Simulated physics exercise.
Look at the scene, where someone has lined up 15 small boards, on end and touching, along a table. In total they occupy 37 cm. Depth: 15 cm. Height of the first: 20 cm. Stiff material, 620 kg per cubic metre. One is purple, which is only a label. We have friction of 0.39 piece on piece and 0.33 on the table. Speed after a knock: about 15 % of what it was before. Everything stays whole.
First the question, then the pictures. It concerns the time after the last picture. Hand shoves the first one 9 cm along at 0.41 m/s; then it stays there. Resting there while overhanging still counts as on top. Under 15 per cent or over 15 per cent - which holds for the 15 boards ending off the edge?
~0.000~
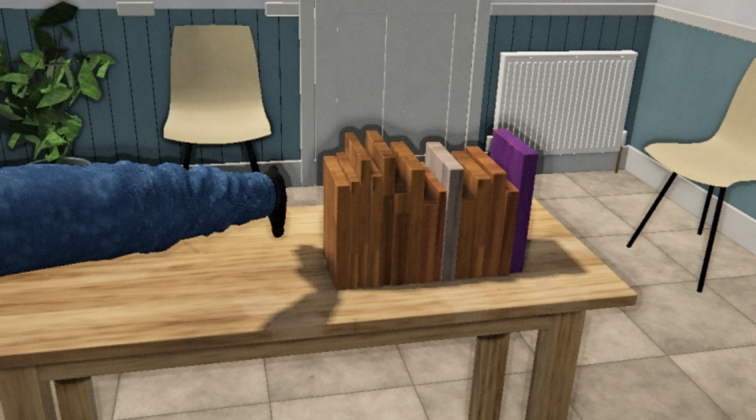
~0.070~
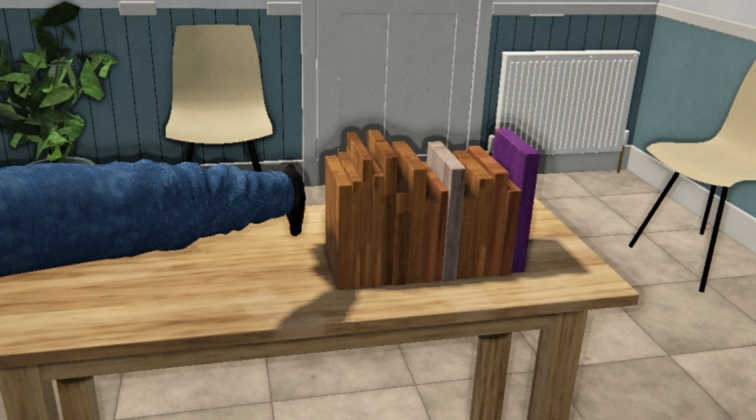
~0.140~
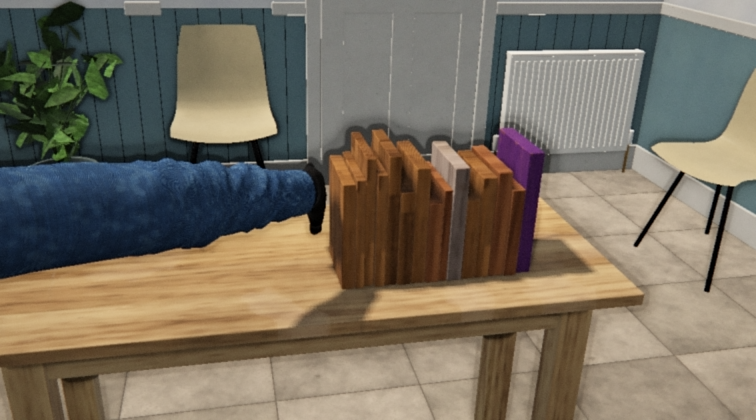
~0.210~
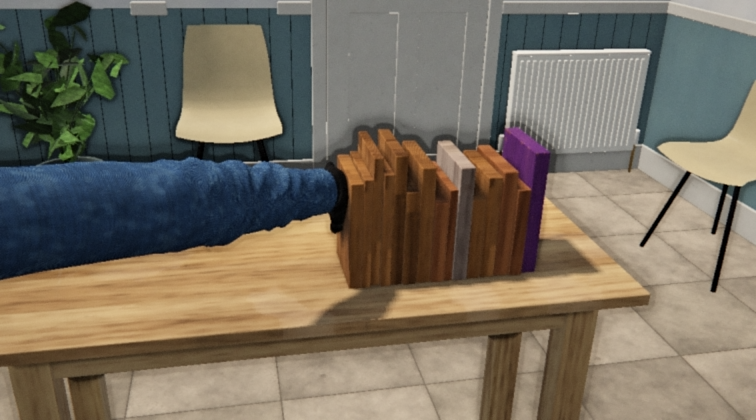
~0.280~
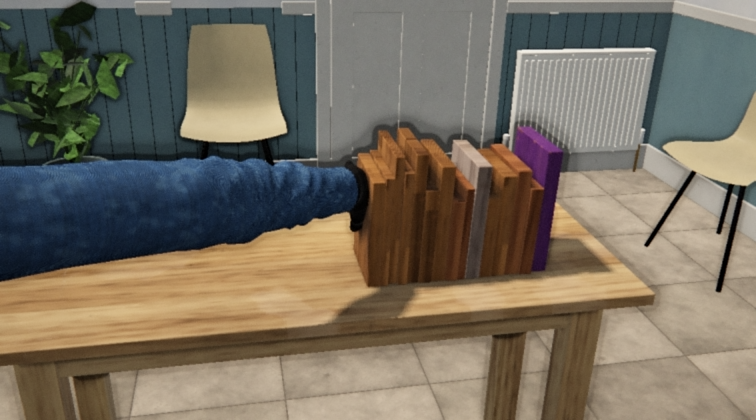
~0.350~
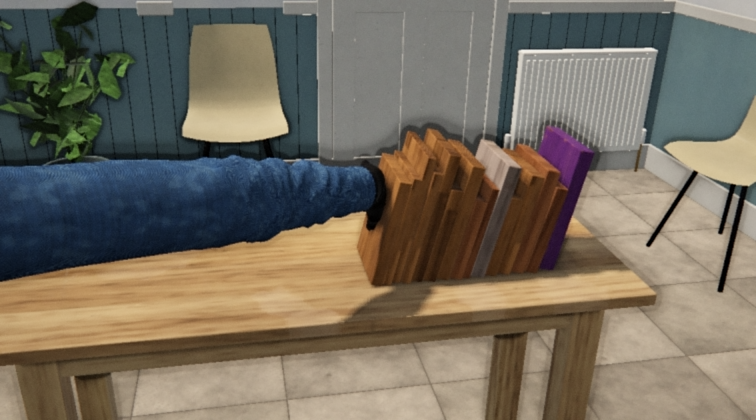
It comes to fewer than 15 in 100 of the lot.
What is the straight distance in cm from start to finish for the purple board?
Purple 100.
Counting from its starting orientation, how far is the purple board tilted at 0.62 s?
Tilt from start: Approx. 90 degrees.
By 0.41 s, none of the 15 boards off the edge, 15 disturbed; purple board tilted 23°.
By 0.46 s, none of the 15 boards off the edge, 15 disturbed; purple board tilted 33°.
By 0.62 s, none of the 15 boards off the edge, 15 disturbed; purple board on its side.
By 0.84 s, 1 of the 15 boards off the edge; purple board upside down.
When it is over (1.2 s), 1 of the 15 boards off the edge; purple board on its side. That is 7 per cent.
